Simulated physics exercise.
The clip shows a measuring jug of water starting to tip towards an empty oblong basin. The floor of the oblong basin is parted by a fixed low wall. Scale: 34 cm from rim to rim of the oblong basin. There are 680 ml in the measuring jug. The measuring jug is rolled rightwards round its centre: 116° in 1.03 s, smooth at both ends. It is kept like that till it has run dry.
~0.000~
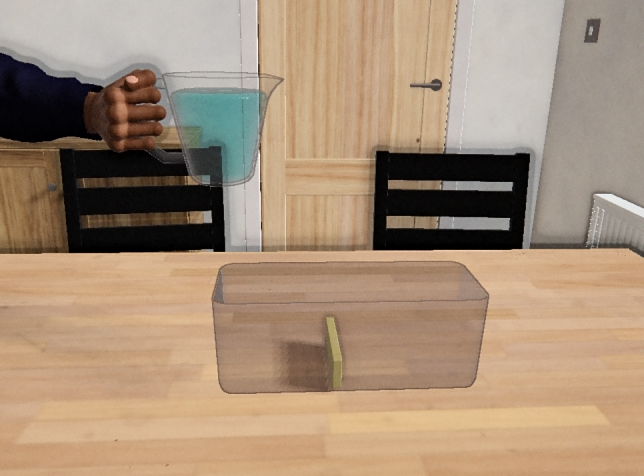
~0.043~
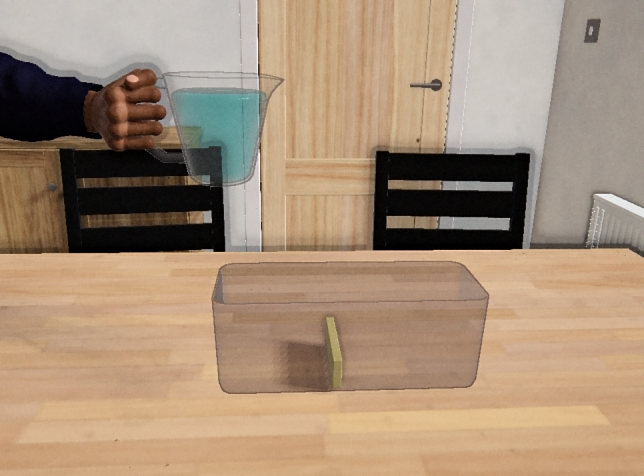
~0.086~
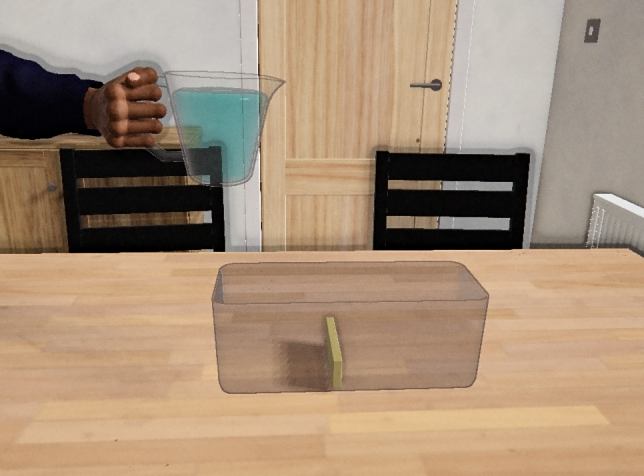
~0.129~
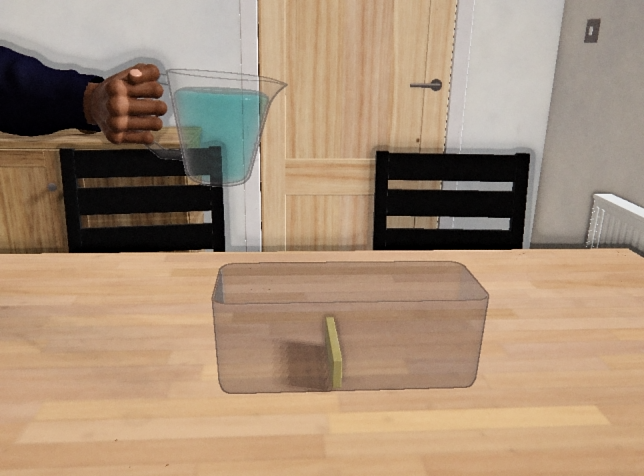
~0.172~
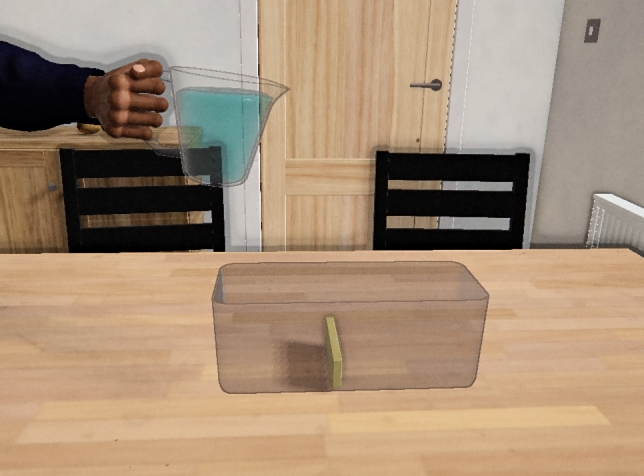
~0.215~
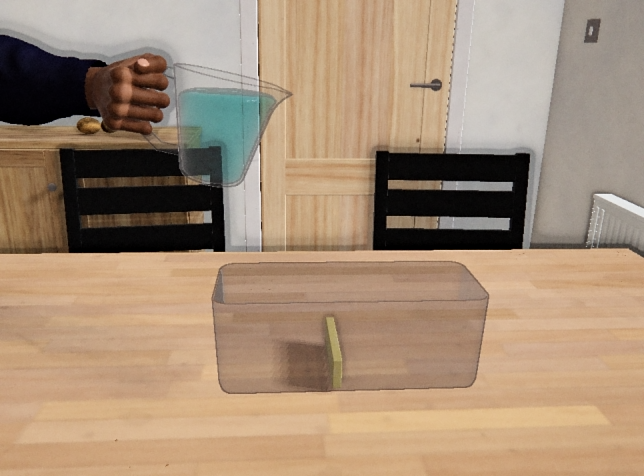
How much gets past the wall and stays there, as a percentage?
The far part has some 62 per cent.
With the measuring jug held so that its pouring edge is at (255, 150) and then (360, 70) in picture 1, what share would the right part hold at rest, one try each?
In turn about 10 and 90 per cent.
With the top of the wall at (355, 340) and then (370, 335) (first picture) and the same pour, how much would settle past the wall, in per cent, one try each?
First 30, then 10 per cent.
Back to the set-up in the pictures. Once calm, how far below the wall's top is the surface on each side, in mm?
Some 28 mm on the left and 22 mm on the right.
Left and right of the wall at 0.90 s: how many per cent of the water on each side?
Some 16 per cent left and 58 right.
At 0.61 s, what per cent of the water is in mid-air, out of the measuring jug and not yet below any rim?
Some 28 per cent.
Then, 0.61 s in, the tilt is 74° and 66 per cent is still to pour, 0 is left of the wall and 6 right of it.
Then, 0.90 s in, the tilt is 111° and 7 per cent is still to pour, 17 is left of the wall and 57 right of it.
Then, 1.20 s in, the tilt is 116° and 0 per cent is still to pour, 36 is left of the wall and 63 right of it.
Then, 1.53 s in, the tilt is 116° and 0 per cent is still to pour, 36 is left of the wall and 62 right of it.
Finally, 36 per cent lies left of the wall, 62 right of it and 1 outside.
